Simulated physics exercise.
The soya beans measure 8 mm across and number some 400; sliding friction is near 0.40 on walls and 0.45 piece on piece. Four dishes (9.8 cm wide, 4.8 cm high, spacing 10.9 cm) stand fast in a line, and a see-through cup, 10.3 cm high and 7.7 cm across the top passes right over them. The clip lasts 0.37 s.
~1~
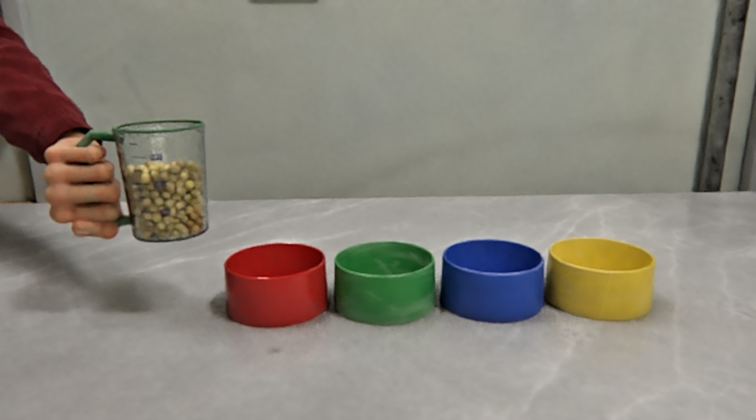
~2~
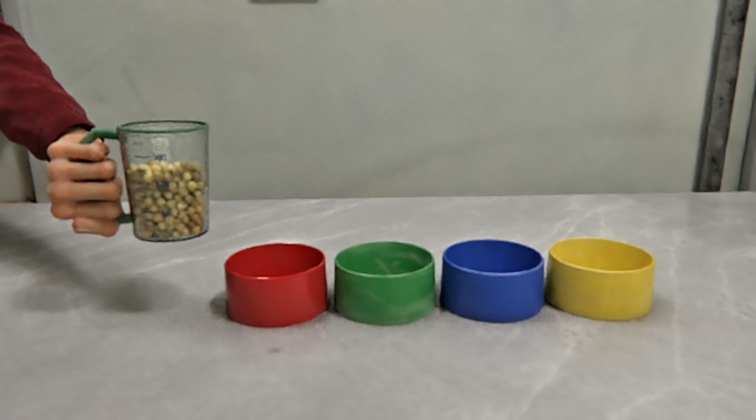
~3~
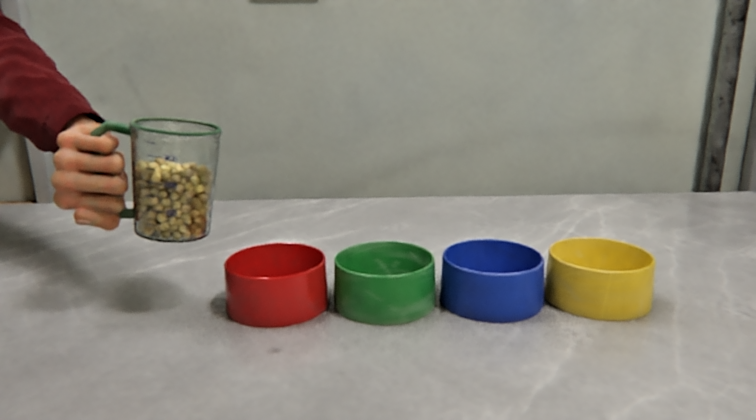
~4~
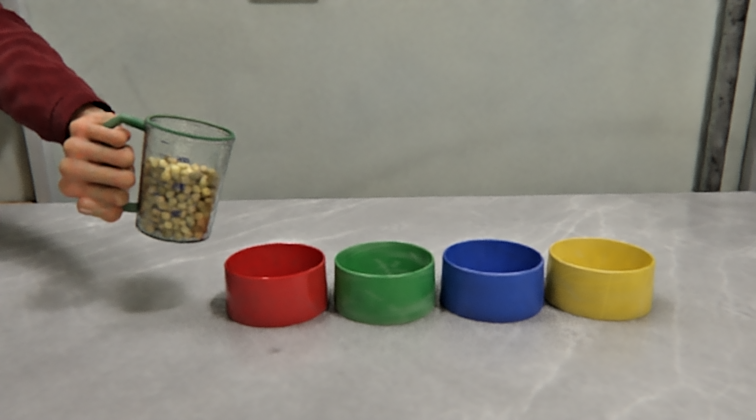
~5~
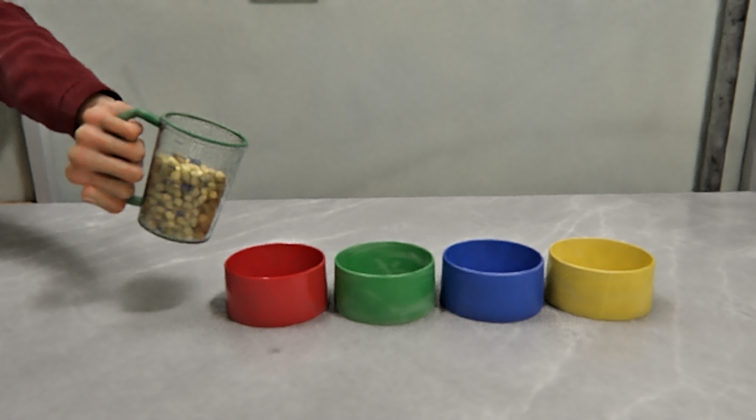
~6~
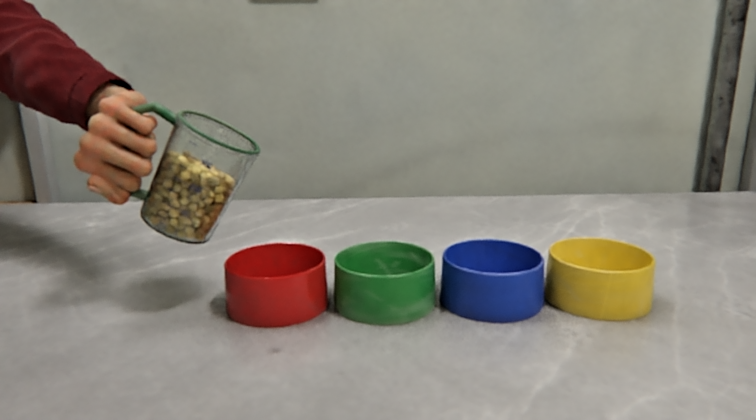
A clear cup with a green rim and handle, partly filled with pale soya beans, is held by a hand in a dark red sleeve at the left. Seen from the front and slightly above, red, green, blue and yellow dishes stand in a row on a grey marbled table. The hand shifts the cup slightly right and steadily tilts it rightward, the beans staying inside, while the view stays still.
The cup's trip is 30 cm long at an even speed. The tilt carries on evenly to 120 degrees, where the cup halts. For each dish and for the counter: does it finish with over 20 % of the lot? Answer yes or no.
Red no, blue no, green yes, yellow no, counter no.
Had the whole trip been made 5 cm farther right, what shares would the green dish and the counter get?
In that case green 70, counter 20.
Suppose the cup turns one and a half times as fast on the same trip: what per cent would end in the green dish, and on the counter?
Then: Green 50; counter 20.
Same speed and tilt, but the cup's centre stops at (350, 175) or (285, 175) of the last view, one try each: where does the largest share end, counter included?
Most goes to: Green; green.
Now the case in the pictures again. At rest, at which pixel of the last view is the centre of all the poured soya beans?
Near (391, 278).
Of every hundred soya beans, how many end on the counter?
About 0 per cent.
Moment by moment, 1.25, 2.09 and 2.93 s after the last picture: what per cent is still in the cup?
In turn: 5, 0, 0.
Then, 1.25 s after the last picture, tilt 120 degrees; cup holds 5 %, green 95 %.
Then, 2.09 s after the last picture, tilt 120 degrees; cup holds 0 %, green 100 %.
Then, 2.93 s after the last picture, tilt 120 degrees; cup holds 0 %, green 100 %.
In the end, red 0 %, blue 0 %, green 100 %, yellow 0 %, counter 0 %.
